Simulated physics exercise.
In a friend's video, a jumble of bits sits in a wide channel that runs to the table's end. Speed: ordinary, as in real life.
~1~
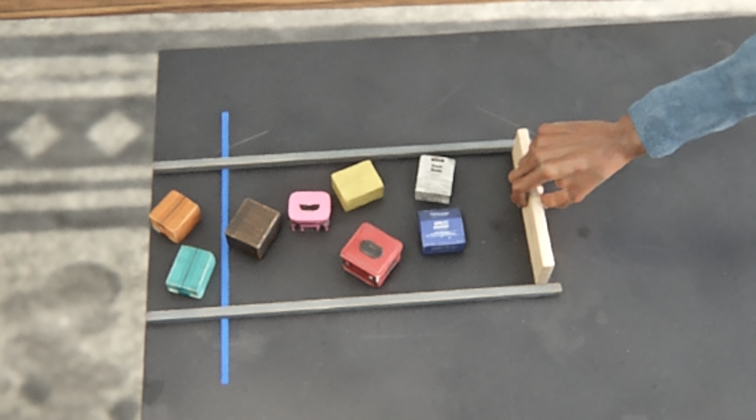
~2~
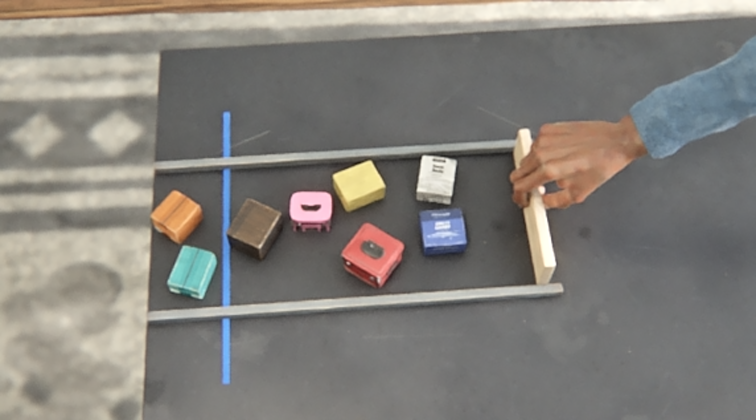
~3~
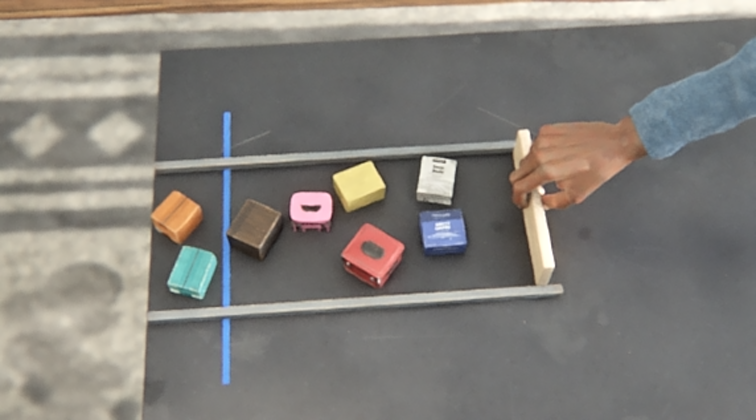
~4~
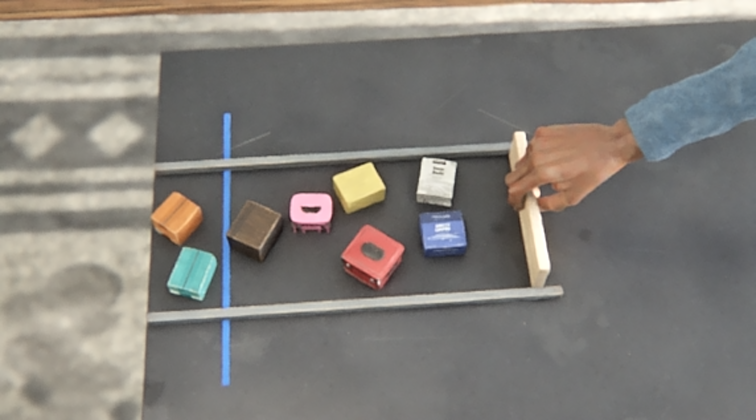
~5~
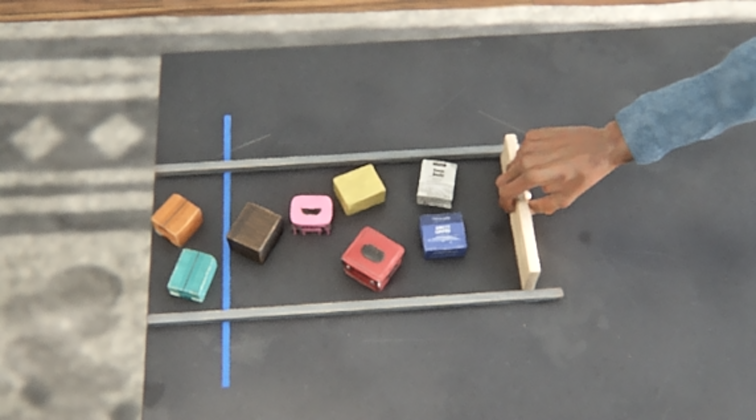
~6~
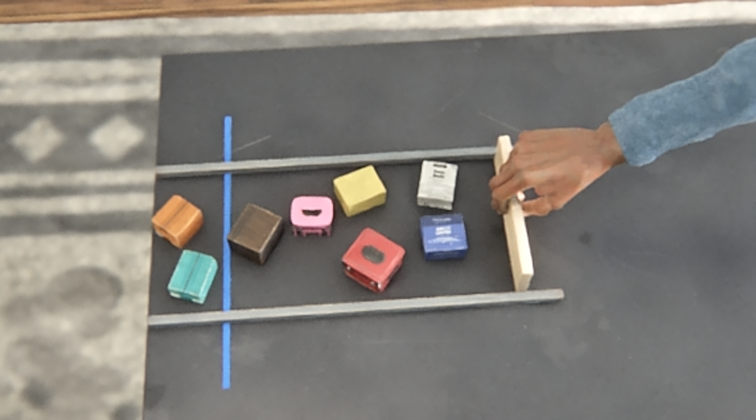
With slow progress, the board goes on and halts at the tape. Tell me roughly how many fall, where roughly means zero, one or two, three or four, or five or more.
Roughly, one or two fall.
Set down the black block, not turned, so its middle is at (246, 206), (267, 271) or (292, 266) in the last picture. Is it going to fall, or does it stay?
Place by place: It is pushed off, it is safe, it is safe.
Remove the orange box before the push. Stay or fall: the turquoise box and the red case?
Looking at the two, the turquoise box ends up below and the red case stays up top.
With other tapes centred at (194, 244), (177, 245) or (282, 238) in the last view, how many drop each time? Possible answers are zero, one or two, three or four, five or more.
In order of the three spots, it's five or over, then five or more, then none at all.
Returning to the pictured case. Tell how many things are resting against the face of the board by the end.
The number is 3.
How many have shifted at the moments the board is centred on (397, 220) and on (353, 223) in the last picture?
Respectively 5 and 6.
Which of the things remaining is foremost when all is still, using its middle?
Foremost is the black block.
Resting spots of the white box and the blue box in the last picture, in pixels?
The white box comes to rest at (210, 199), and the blue box comes to rest at (206, 236).
A little later, none off yet; orange box at rest near (178, 222); turquoise box at rest near (193, 277); black block at rest near (256, 234).
Next, none off yet; orange box at rest near (178, 222); turquoise box at rest near (193, 277); black block at rest near (249, 242).
Later still, none off yet; orange box moving near (171, 223); turquoise box shifted about its own width near (164, 290); black block shifted about its own width near (204, 253).
When it is over, the number that fall off is one or two; down, turquoise box and orange box.
